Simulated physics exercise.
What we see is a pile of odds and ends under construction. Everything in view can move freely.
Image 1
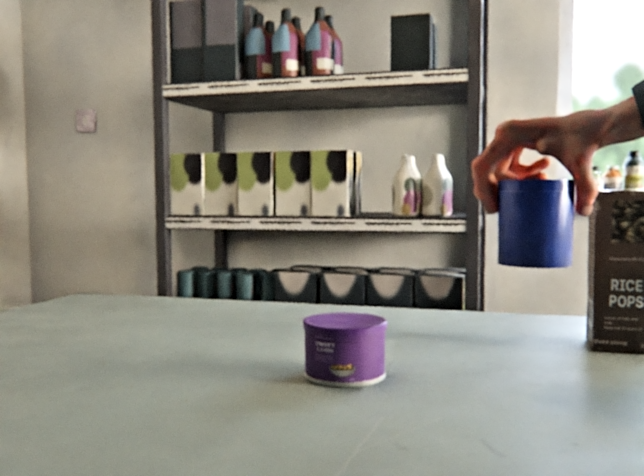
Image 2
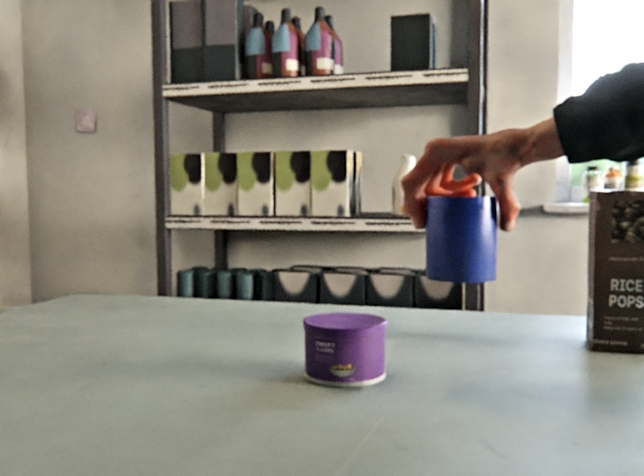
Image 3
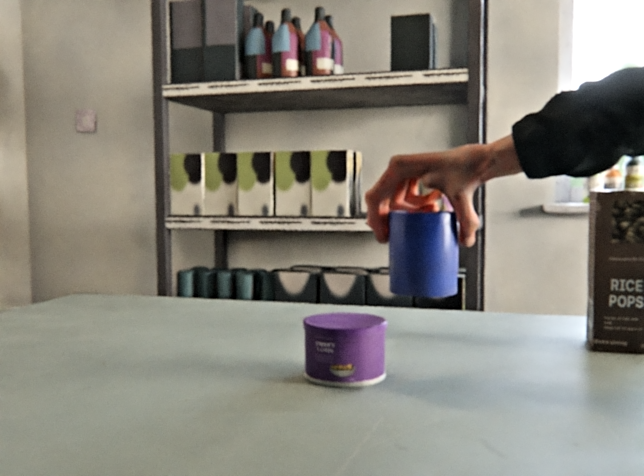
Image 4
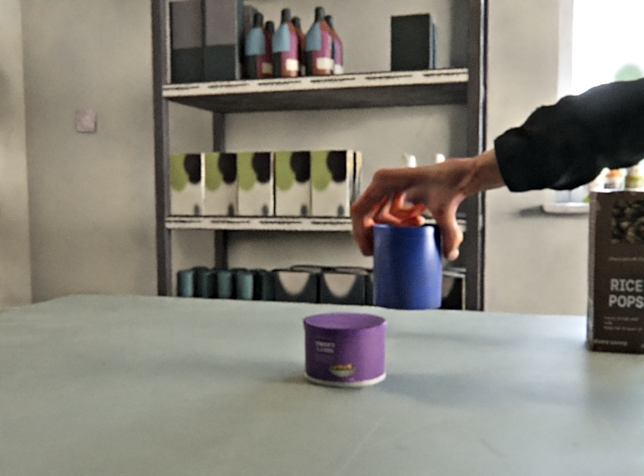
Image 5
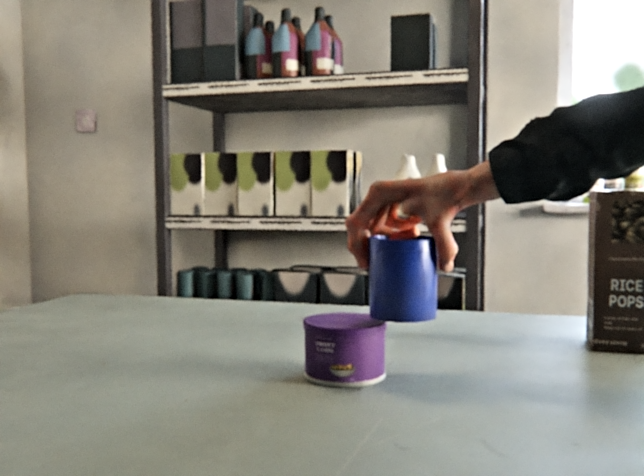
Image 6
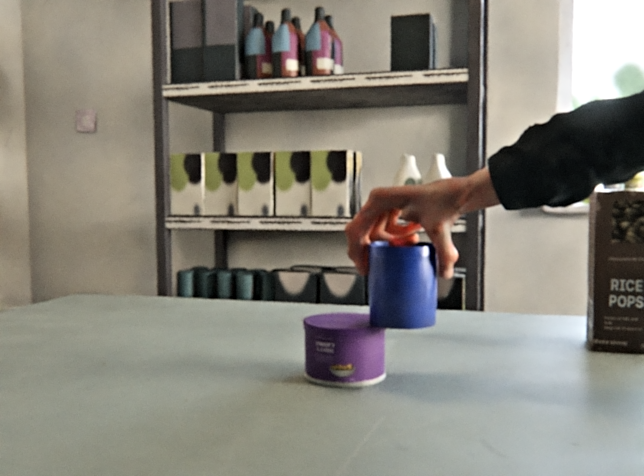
In a room with stocked shelves behind a pale table, a hand in a dark sleeve holds a blue cup in the air, right of a small purple tub. The hand carries the cup left and lowers it beside the tub, setting it down while still gripping it.
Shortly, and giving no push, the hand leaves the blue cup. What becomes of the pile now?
The build does not stay upright.
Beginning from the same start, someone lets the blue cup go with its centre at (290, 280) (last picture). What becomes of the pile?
Afterwards the pile tumbles over.
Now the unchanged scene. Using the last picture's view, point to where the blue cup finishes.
Look near (466, 353) in the final picture.
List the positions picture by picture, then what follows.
The first picture shows still above its spot; blue cup (535, 222); purple tub (345, 347).
The second picture shows still above its spot; blue cup (461, 237); purple tub (345, 347).
The third picture shows still above its spot; blue cup (423, 252); purple tub (345, 347).
The fourth picture shows still above its spot; blue cup (407, 265); purple tub (345, 347).
The fifth picture shows still above its spot; blue cup (403, 277); purple tub (345, 347).
The sixth picture shows set down, still held; blue cup (403, 284); purple tub (345, 347).
Then, 0.30 s past the last view, blue cup now fallen.
Then, 0.40 s past the last view, things are still on the move.
Then, 0.80 s past the last view, nothing new.
Then, 2.20 s past the last view, blue cup resting near (467, 352).
Finally, fallen, blue cup; the other 2 still in place. Final places as the last picture's camera would see them, blue cup near (467, 353). The pile gives way.
